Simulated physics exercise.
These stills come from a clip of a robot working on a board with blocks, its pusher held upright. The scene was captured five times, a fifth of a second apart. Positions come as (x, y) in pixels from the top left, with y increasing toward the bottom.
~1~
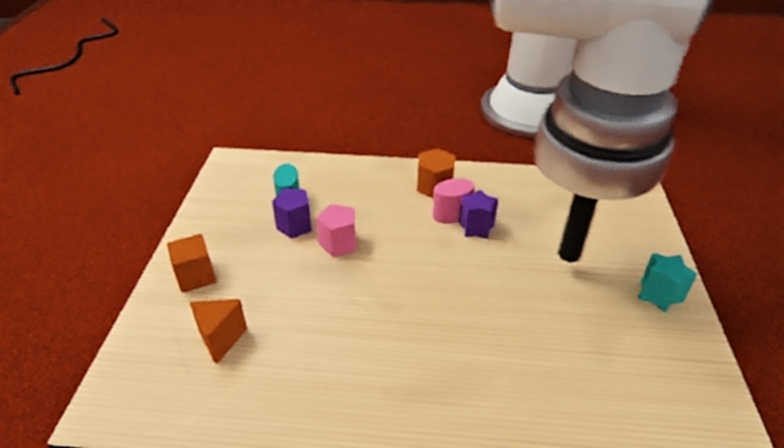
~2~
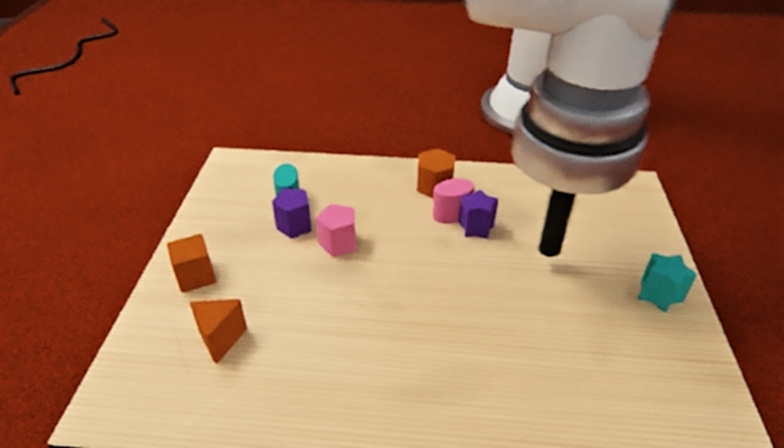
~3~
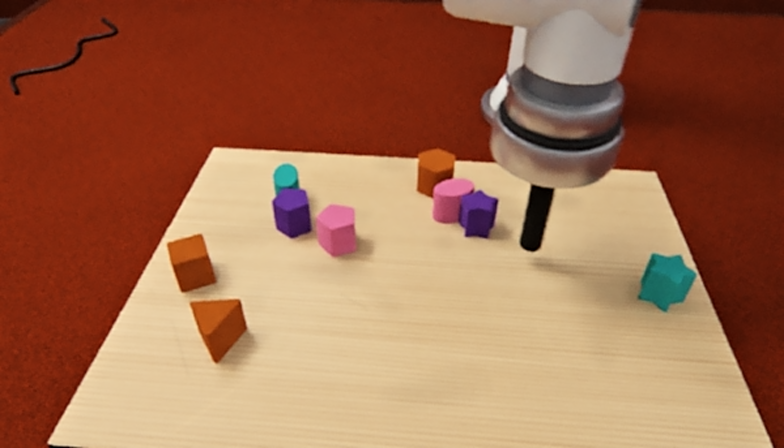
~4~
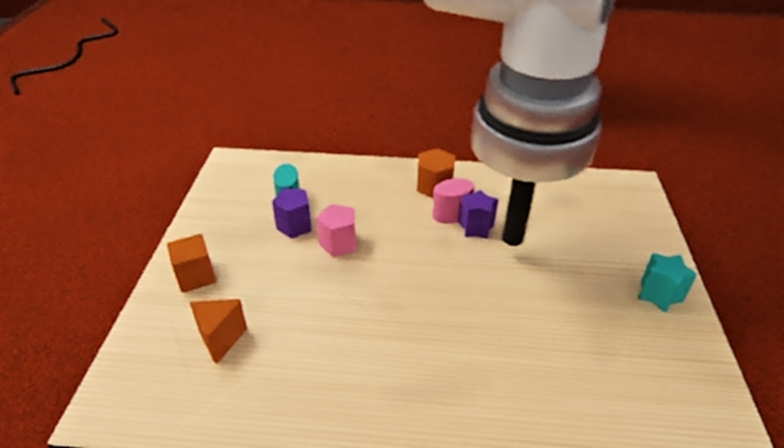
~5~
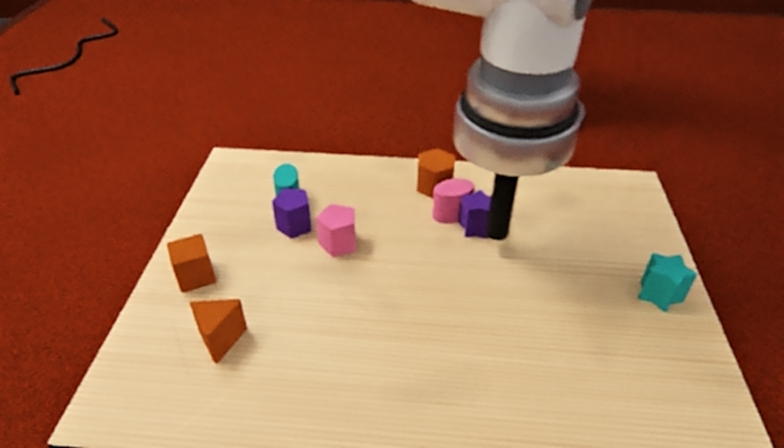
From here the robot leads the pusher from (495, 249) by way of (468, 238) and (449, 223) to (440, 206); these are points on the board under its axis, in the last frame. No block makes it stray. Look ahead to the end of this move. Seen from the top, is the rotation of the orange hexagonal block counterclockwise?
Answer: Yes.
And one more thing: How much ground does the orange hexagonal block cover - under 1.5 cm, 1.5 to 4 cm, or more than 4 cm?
Ends 1.5 to 4 cm away.
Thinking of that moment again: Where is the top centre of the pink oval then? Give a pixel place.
It comes to (454, 166).
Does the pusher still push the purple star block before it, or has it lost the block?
It is gone from the front.
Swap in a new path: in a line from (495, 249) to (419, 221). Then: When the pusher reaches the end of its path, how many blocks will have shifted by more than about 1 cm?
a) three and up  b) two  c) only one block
The correct letter is b.
The first path, step by step. One third of the way, pusher (469, 223); pink oval (451, 181); purple star block (475, 196).
Two thirds of the way, pusher (450, 208); orange hexagonal block (436, 158); pink oval (451, 176), turned 25° anticlockwise; purple star block (472, 189), turned 55° clockwise.
At the end, pusher (441, 191); orange hexagonal block (435, 149), turned 35° anticlockwise; pink oval (454, 166), turned 15° clockwise; purple star block (471, 186), turned 75° clockwise.
